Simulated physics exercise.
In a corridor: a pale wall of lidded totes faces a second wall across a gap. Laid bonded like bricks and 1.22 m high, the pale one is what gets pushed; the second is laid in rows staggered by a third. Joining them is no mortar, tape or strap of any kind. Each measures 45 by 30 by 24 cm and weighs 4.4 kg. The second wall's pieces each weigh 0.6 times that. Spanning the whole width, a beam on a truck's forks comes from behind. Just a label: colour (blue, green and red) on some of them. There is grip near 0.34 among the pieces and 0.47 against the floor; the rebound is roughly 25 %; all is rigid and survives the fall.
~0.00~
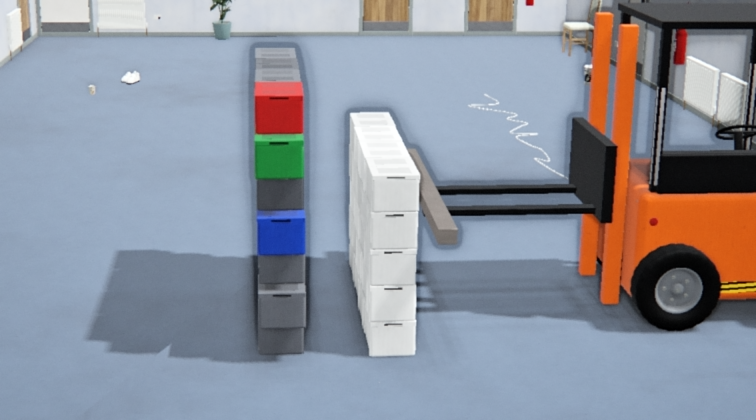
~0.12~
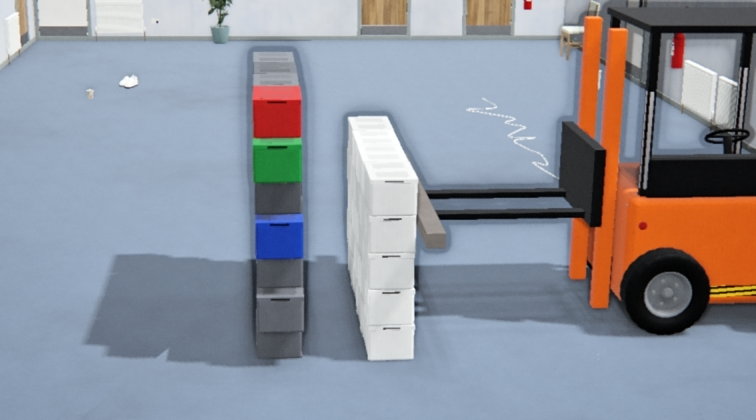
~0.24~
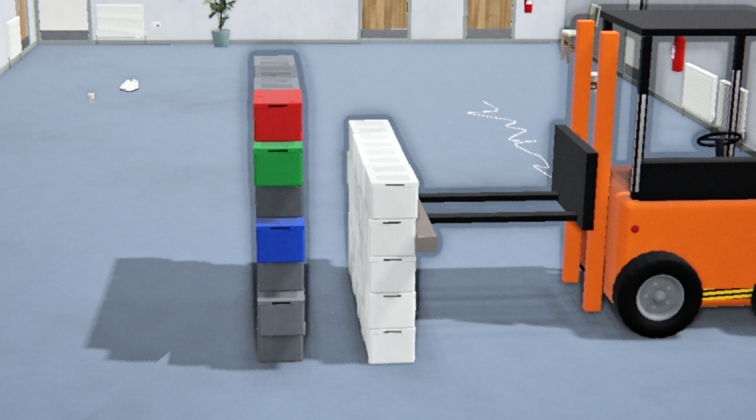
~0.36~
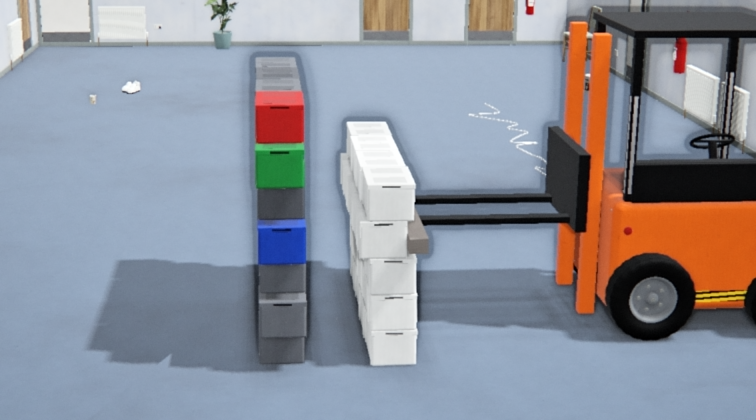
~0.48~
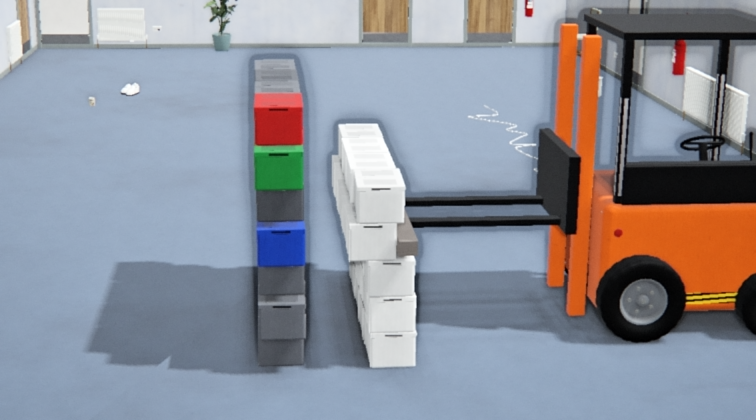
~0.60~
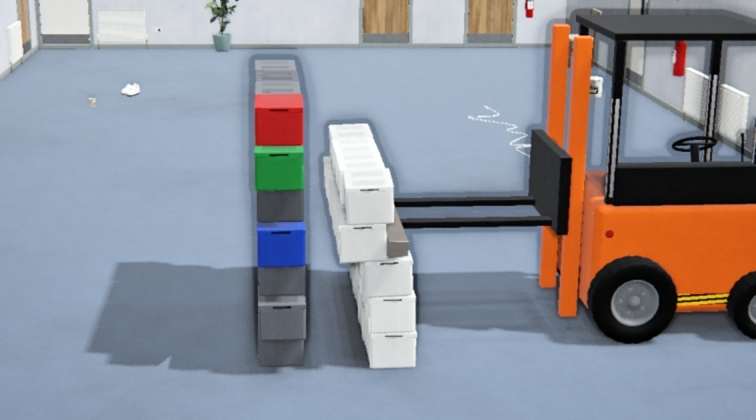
To begin with, an orange forklift on the right holds a beam across its forks, just short of a white wall of stacked totes. It drives left until the beam meets the wall, then pushes the upper totes leftward over the lower ones, while the darker wall with red, green and blue totes stays still.
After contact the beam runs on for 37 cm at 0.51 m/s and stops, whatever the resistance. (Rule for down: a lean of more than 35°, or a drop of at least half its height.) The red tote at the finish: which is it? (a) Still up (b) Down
Down.
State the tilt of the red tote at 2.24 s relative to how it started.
50°.
After 1.10 s, 1 of the pale wall down; none of the 28 totes of the second wall down, 22 disturbed; red tote 7 cm from its place; green tote 8 cm from its place.
After 1.70 s, 9 of the pale wall down; none of the 28 totes of the second wall down, 27 disturbed; red tote 14° from how it stood; blue tote 14° from how it stood.
After 2.24 s, 10 of the pale wall down; 27 of the 28 totes of the second wall down; red tote 49° from how it stood, 45 cm lower; green tote 49° from how it stood, 38 cm lower.
After 2.64 s, 10 of the pale wall down; 27 of the 28 totes of the second wall down; red tote 42° from how it stood, 1.34 m lower; blue tote on its side.
In the end (3.8 s), 10 of the pale wall down; 27 of the 28 totes of the second wall down; red tote 1.46 m lower; green tote on its side; blue tote on its side.
